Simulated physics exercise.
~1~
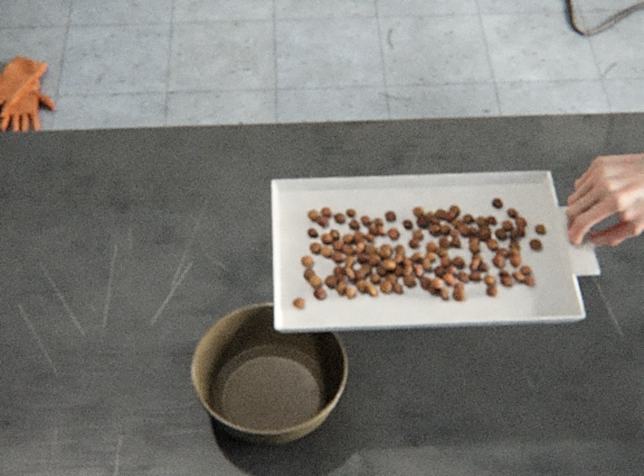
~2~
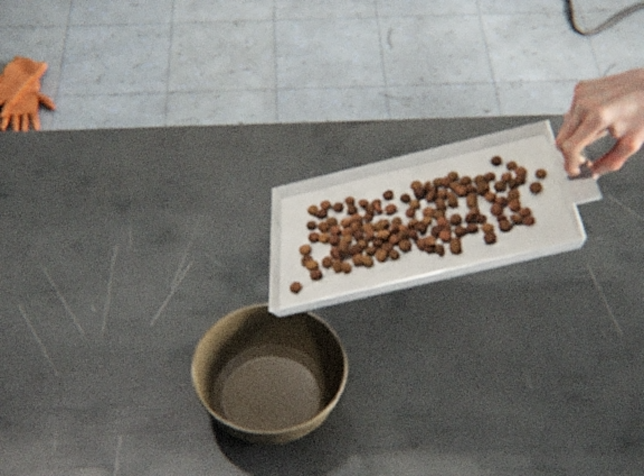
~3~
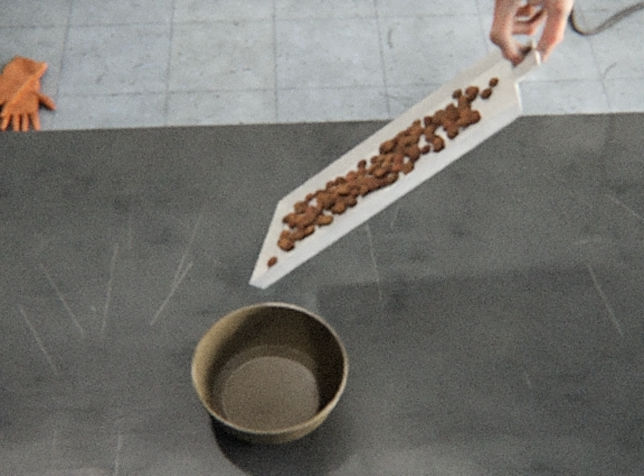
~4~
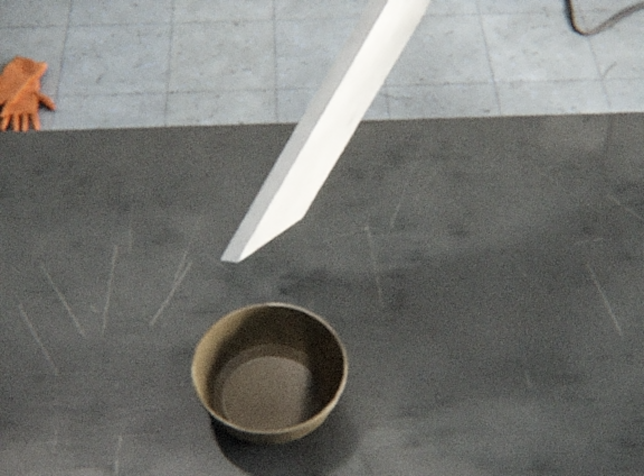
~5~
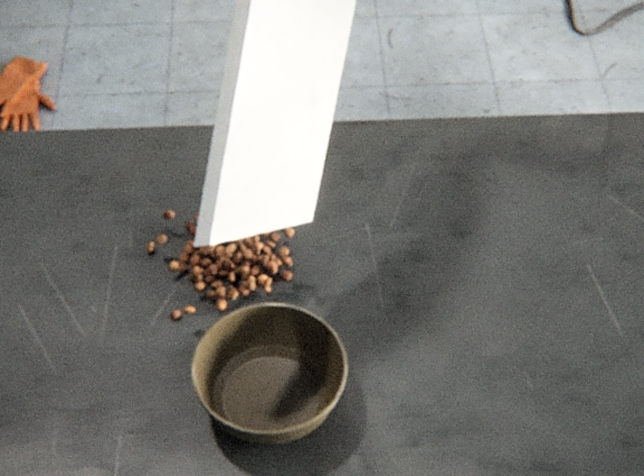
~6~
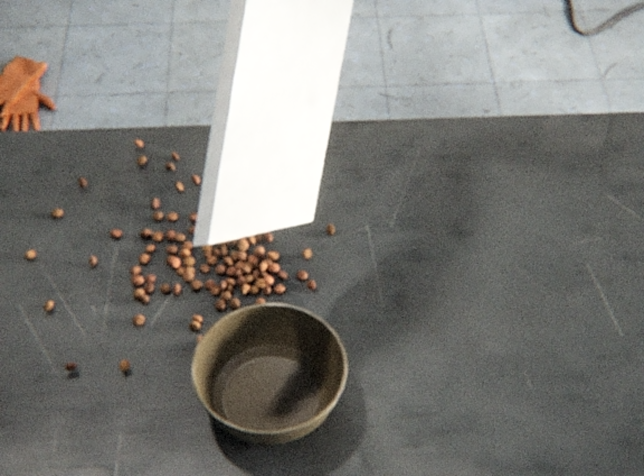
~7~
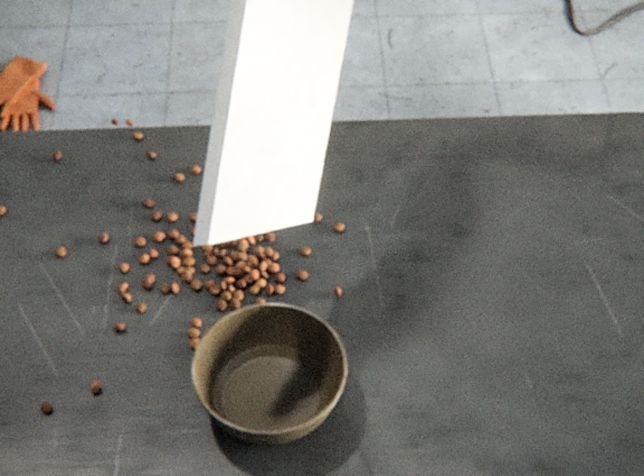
The clip opens on a hand at the right holding a white tray of small brown kibble pieces above a dark table, with an empty bowl below its left end. The hand lifts its end of the tray, and the tray tilts down toward the left while the pieces stay on it. It swings steeper and the hand rises out of view, leaving the pieces hidden. Kibble then lands in a pile on the table behind the bowl. Pieces scatter outward, mostly to the left, as the tray stays upturned. At the end, the kibble lies strewn over the table and the bowl appears empty.
